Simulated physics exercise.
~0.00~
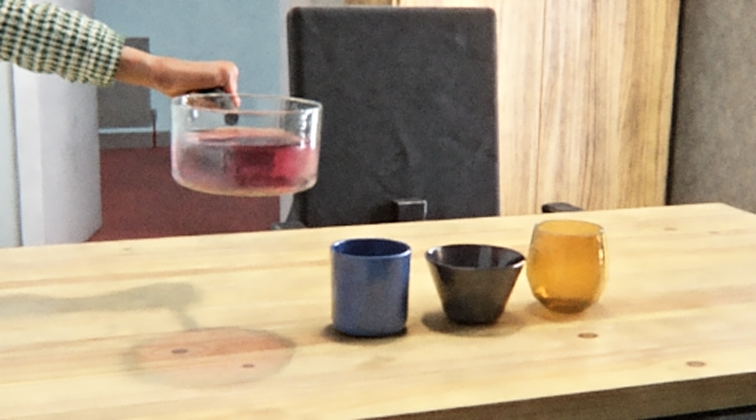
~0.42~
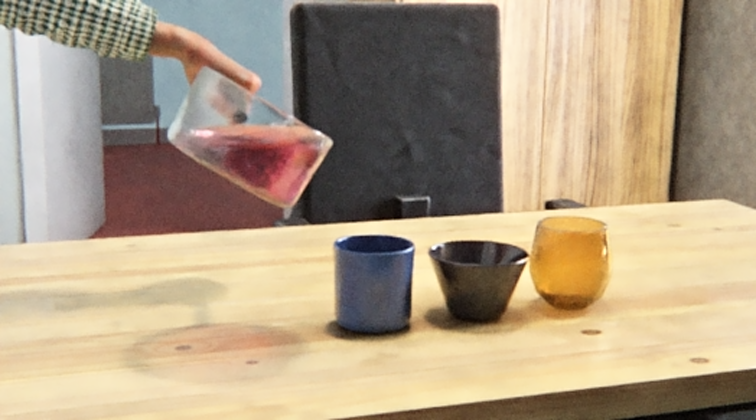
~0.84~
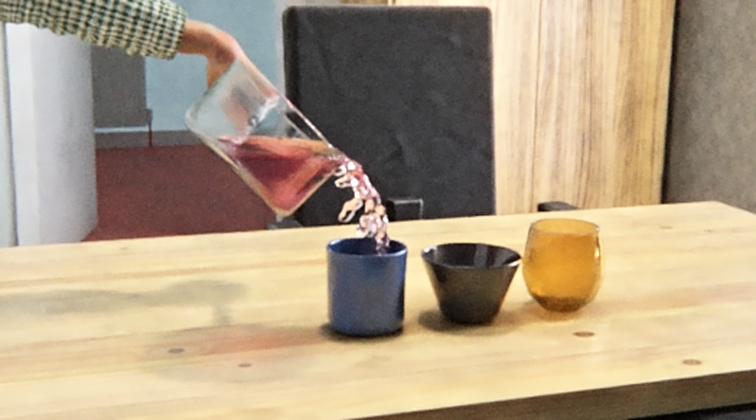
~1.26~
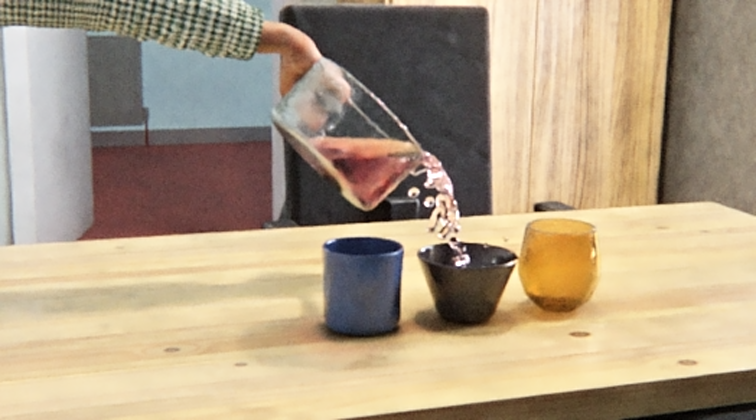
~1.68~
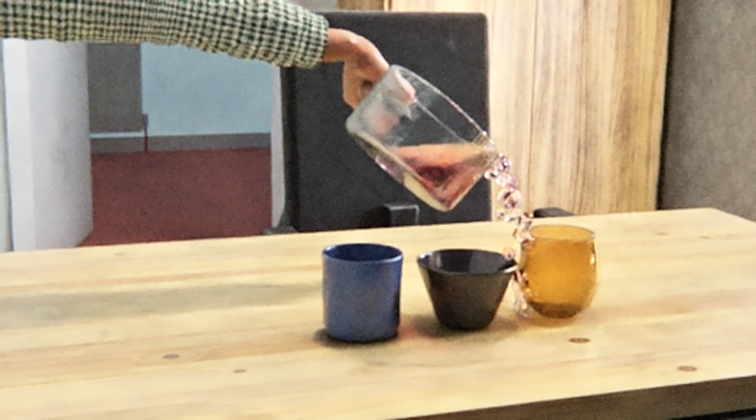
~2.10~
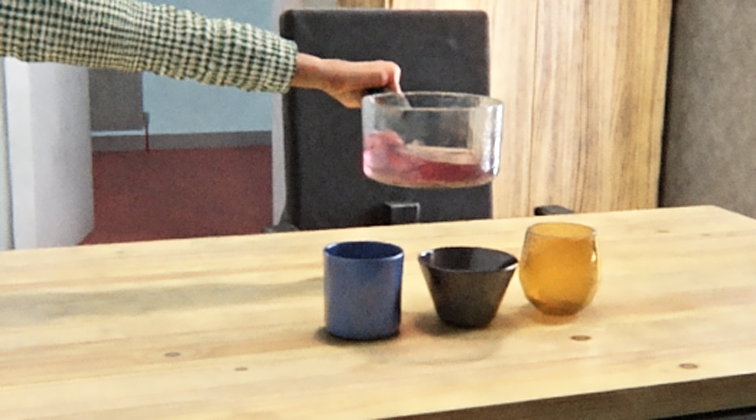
A hand tipped a clear glass pot of pinkish liquid to the right and moved it rightward, pouring over a blue mug, a dark cup and an amber glass on a wooden table, then leveled it with some liquid still inside.
